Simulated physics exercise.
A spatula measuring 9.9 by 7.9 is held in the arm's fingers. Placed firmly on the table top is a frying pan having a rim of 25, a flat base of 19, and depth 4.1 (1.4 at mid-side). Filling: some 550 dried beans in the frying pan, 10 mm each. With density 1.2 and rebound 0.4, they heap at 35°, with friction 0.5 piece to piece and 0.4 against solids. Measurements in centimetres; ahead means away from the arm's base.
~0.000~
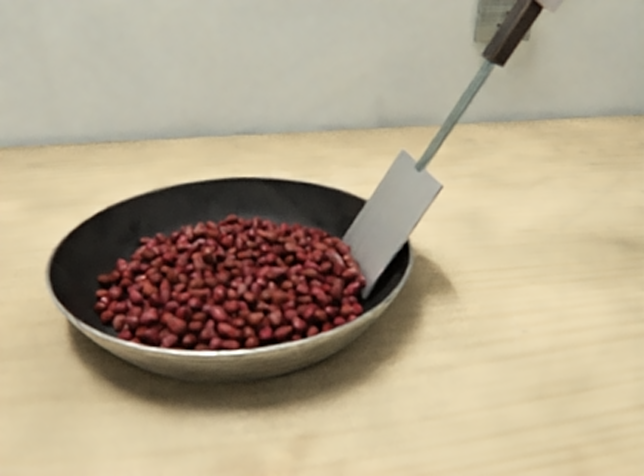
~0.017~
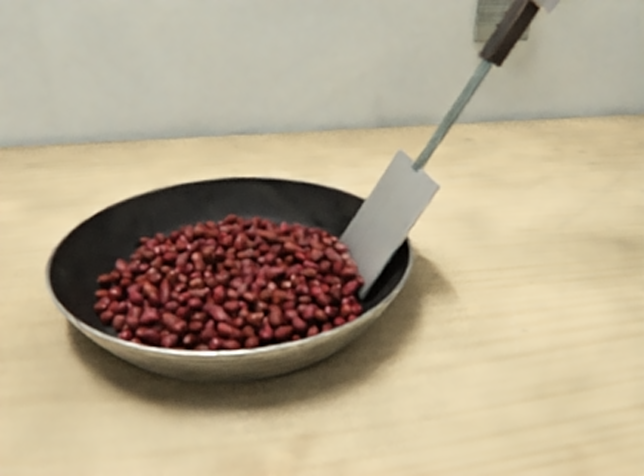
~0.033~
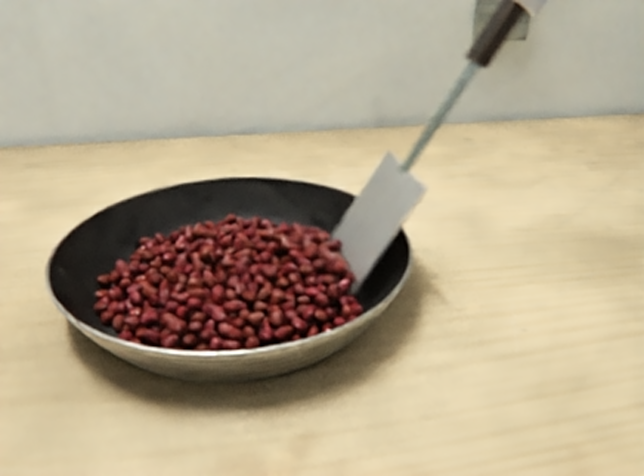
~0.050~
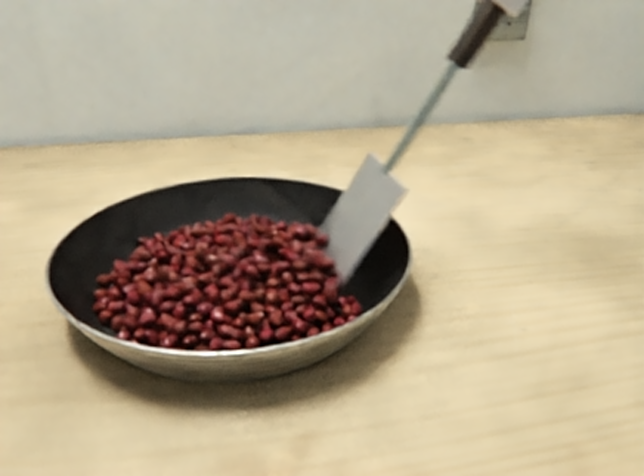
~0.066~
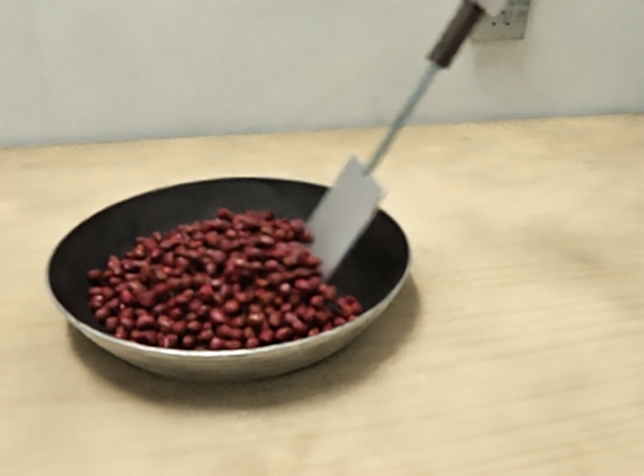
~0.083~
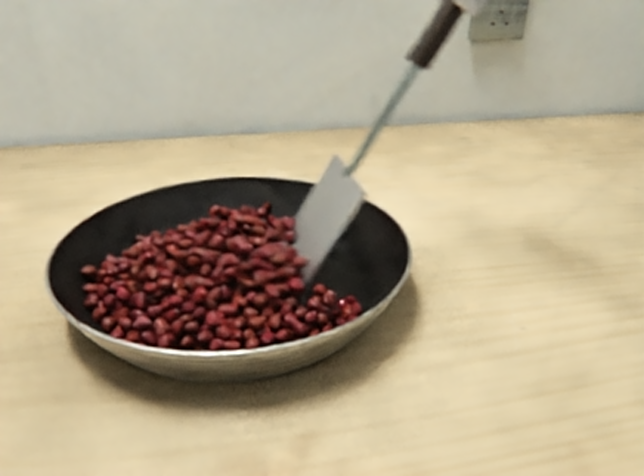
On a pale wooden tabletop, a black-lined pan holds a heap of dark red beans, with a flat metal spatula slanting in at its right side. The gripped spatula moves left through the pan, pushing the nearby beans leftward into a slightly taller mound and exposing more dark pan behind it.
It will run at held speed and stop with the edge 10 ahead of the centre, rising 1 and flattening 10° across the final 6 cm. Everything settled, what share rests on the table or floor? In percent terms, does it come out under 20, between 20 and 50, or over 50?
It comes out between 20 and 50 %.
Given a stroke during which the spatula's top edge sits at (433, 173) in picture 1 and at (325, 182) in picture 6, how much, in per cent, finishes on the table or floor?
Near 40 in a hundred.
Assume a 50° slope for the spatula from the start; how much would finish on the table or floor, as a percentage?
Result, estimated: 35 %.
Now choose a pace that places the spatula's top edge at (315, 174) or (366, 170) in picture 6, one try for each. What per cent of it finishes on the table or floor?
35 % and 30 %.
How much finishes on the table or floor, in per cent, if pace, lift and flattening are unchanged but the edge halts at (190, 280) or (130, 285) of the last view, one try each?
Respectively some 0 and 10 percent end on the table or floor.
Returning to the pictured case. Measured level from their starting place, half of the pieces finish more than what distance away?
Roughly 6 cm.
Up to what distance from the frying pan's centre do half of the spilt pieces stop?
20 cm or so.
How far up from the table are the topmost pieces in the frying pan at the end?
Close to 4.5 centimetres high.
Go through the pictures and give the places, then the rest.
The first picture shows spatula top edge at (422, 165), sloping 59°; upper third of the load around (246, 268), from x 100 to 360, top at y 220; 550 in the frying pan.
The second picture shows spatula top edge at (419, 166), sloping 59°; upper third of the load around (248, 268), from x 100 to 355, top at y 220.
The third picture shows spatula top edge at (406, 167), sloping 59°; upper third of the load around (251, 268), from x 100 to 355, top at y 220.
The fourth picture shows spatula top edge at (388, 169), sloping 59°; upper third of the load around (246, 264), from x 100 to 355, top at y 220.
The fifth picture shows spatula top edge at (369, 170), sloping 59°; upper third of the load around (238, 261), from x 95 to 355, top at y 215.
The sixth picture shows spatula top edge at (350, 171), sloping 59°; upper third of the load around (231, 263), from x 90 to 355, top at y 205; 550 in the frying pan.
After 0.14 s, sloping 59°, highest piece 5 above the table; 550 in the frying pan.
After 0.19 s, sloping 56°, highest piece 6 above the table; 549 in the frying pan, 1 on the blade or in flight.
After 0.42 s, sloping 49°, highest piece 8 above the table; 366 in the frying pan, 122 on the table or floor, 62 on the blade or in flight.
After 1.47 s, sloping 49°, highest piece 5 above the table; 365 in the frying pan, 185 on the table or floor.
At rest, 365 in the frying pan, 185 on the table or floor. That is 34 % on the table or floor.
